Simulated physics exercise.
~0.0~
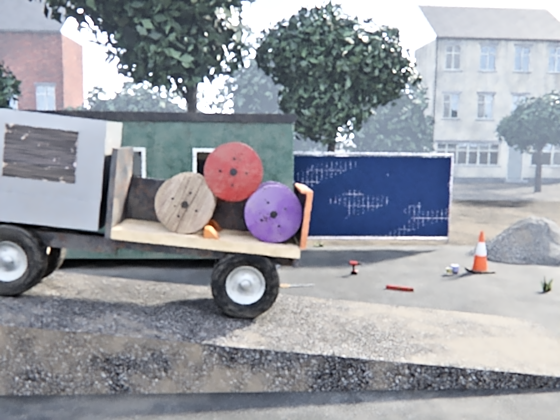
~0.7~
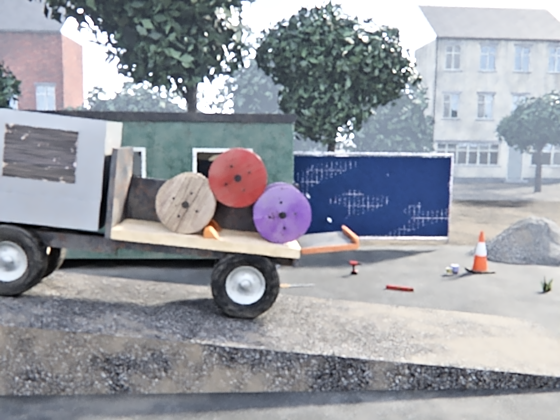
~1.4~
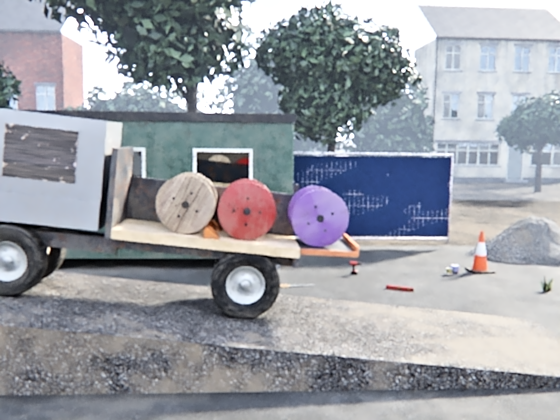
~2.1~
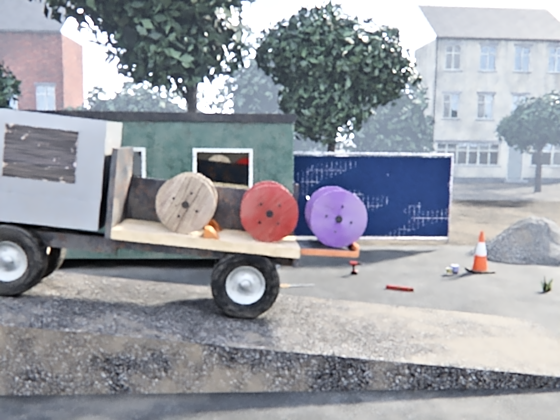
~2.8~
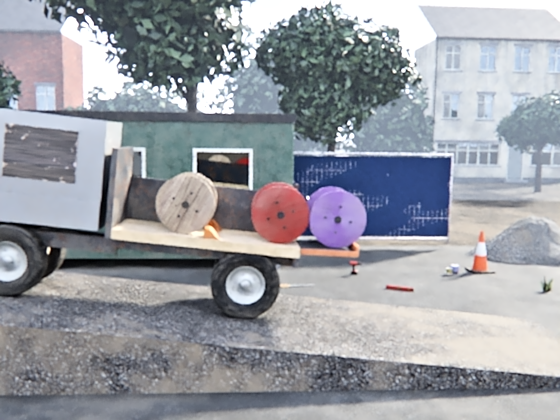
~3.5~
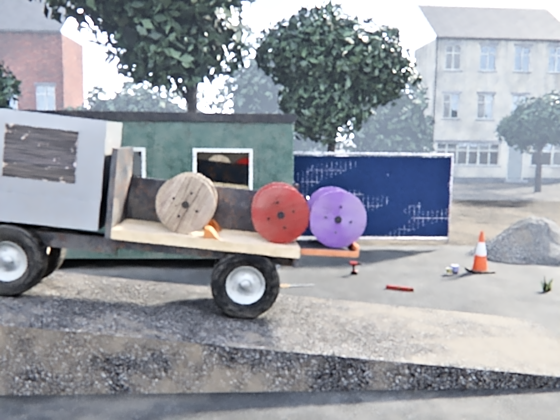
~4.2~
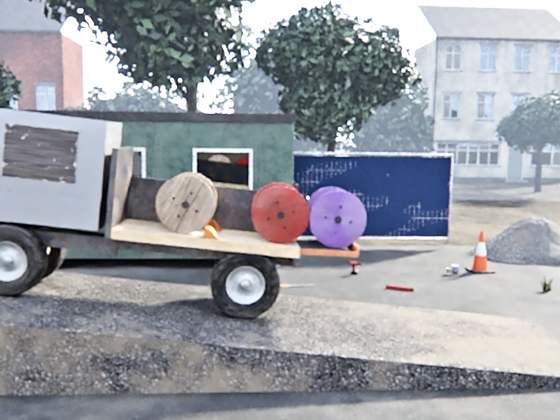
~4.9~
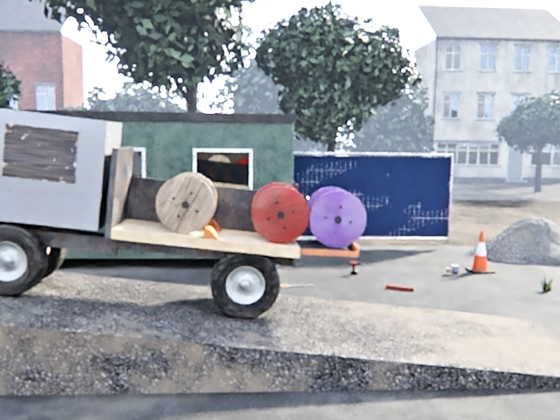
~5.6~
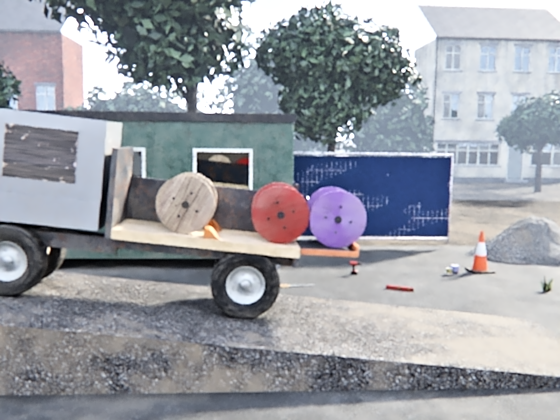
On a street that slopes down to the right, a flatbed vehicle stands with three round reels at the tail of its bed, a red one resting on top of a tan one and a purple one. The orange-edged tailgate swings down to the right, and the purple reel starts rolling after it. The red reel drops between the other two onto the bed. Purple rolls out onto the lowered gate while red follows to the right. Purple then stops near the gate's rim, and red comes to rest against it. The tan reel stays behind by the orange chock, and nothing falls off.
